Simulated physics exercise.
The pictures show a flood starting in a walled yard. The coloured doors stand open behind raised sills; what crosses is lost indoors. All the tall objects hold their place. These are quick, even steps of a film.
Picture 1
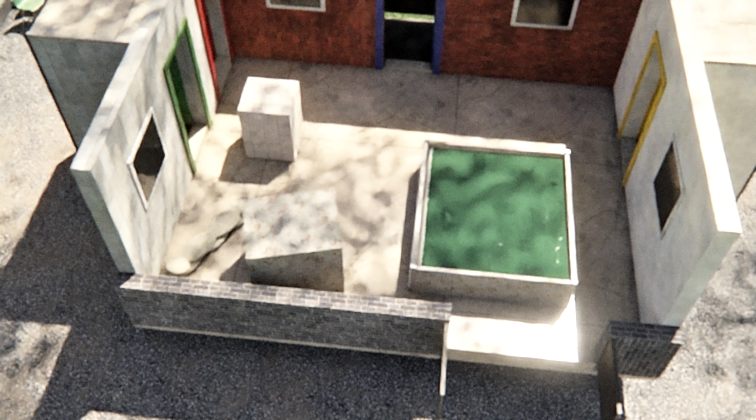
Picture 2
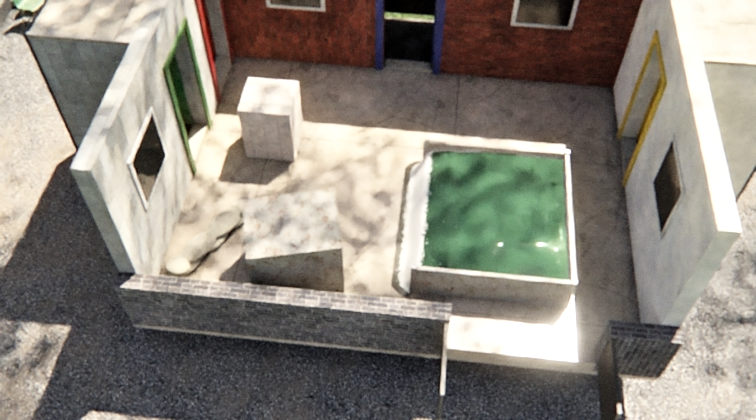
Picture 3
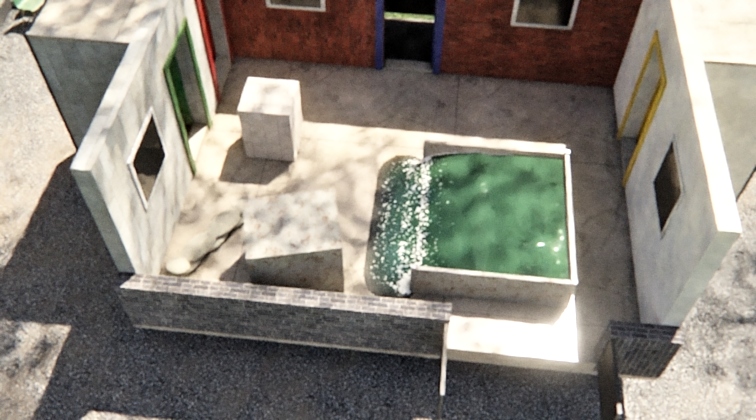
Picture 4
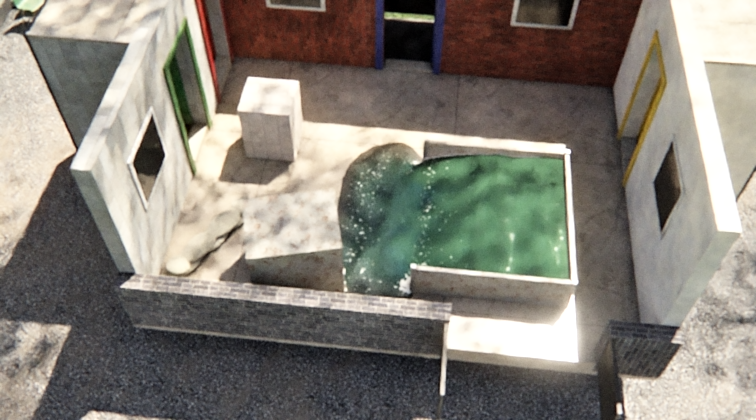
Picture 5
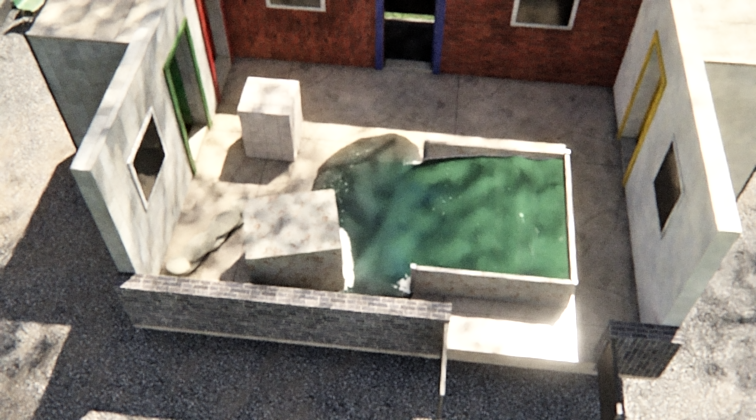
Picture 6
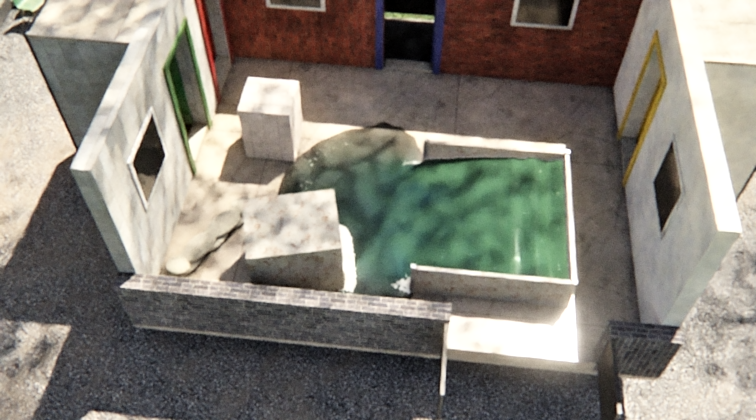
Green water bursts from the tank's left side and spreads around a pale block in the yard.
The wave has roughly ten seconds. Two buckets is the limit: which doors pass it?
One by one: The blue door takes more than that; the yellow door stays under that; the green door takes more than that; the red door stays under that.
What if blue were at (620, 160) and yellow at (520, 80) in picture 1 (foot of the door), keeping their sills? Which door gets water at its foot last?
The one in blue.
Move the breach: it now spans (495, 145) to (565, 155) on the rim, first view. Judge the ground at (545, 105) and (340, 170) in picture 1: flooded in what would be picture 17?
As listed: Wet, dry.
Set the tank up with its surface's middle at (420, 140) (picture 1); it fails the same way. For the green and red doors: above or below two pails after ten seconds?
My reading: Green floods, red takes more.
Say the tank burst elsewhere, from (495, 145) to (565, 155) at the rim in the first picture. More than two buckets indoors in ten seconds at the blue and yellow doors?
Then: Blue lets more in; yellow passes that mark.
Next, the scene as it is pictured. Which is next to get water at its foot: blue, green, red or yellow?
It is the green door.
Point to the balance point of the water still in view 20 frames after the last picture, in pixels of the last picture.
Around (346, 205).
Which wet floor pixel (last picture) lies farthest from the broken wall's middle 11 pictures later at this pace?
I would point to (224, 89).
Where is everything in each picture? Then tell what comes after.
The first picture shows the open tank at (494, 210) is whole and still.
In the second picture, the front is at (403, 290), out from the gap at (421, 217).
In the third picture, the front is at (385, 295), out from the gap at (421, 218).
In the fourth picture, the front is at a hidden place, out from the gap at (421, 219).
In the fifth picture, the front is at a hidden place, out from the gap at (421, 219).
In the sixth picture, water pours out at (421, 219) and has run to (295, 169).
A moment on, water covers 30 % of the floor; the blue door not reached, the yellow door not reached, the green door wet at the sill, nothing in, the red door not reached.
Next, water covers 45 % of the floor; the blue door not reached, the yellow door not reached, the green door over two buckets in, the red door not reached.
Then, water covers 60 % of the floor; the blue door wet at the sill, nothing in, the yellow door not reached, the green door far over two buckets in, the red door wet at the sill, nothing in.
Later, water covers 85 % of the floor; the blue door over two buckets in, the yellow door not reached, the green door far over two buckets in, the red door wet at the sill, nothing in.
In the end, water covers 95 % of the floor; the blue door over two buckets in, the yellow door under two buckets in, the green door far over two buckets in, the red door wet at the sill, nothing in.
